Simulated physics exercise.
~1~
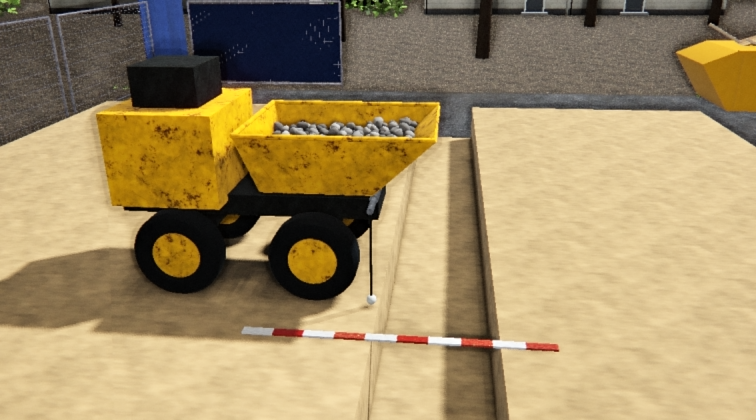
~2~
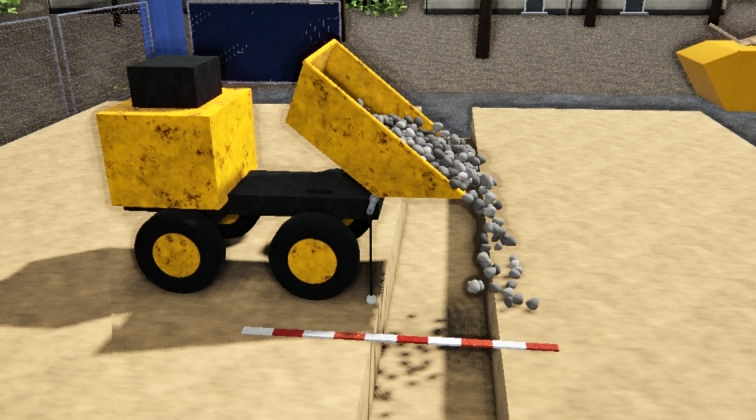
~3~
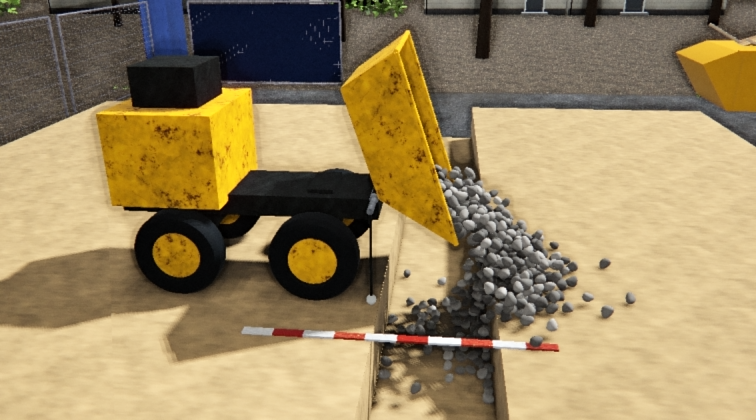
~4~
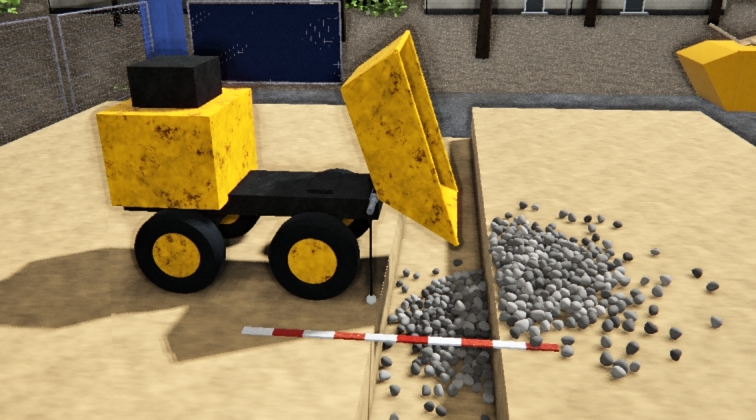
The video shows a yellow dumper beside a trench tipping its skip of grey stones forward to the right, then tipping it more steeply, so the stones slide out, some dropping into the trench and more landing beyond it, until the raised skip is empty.
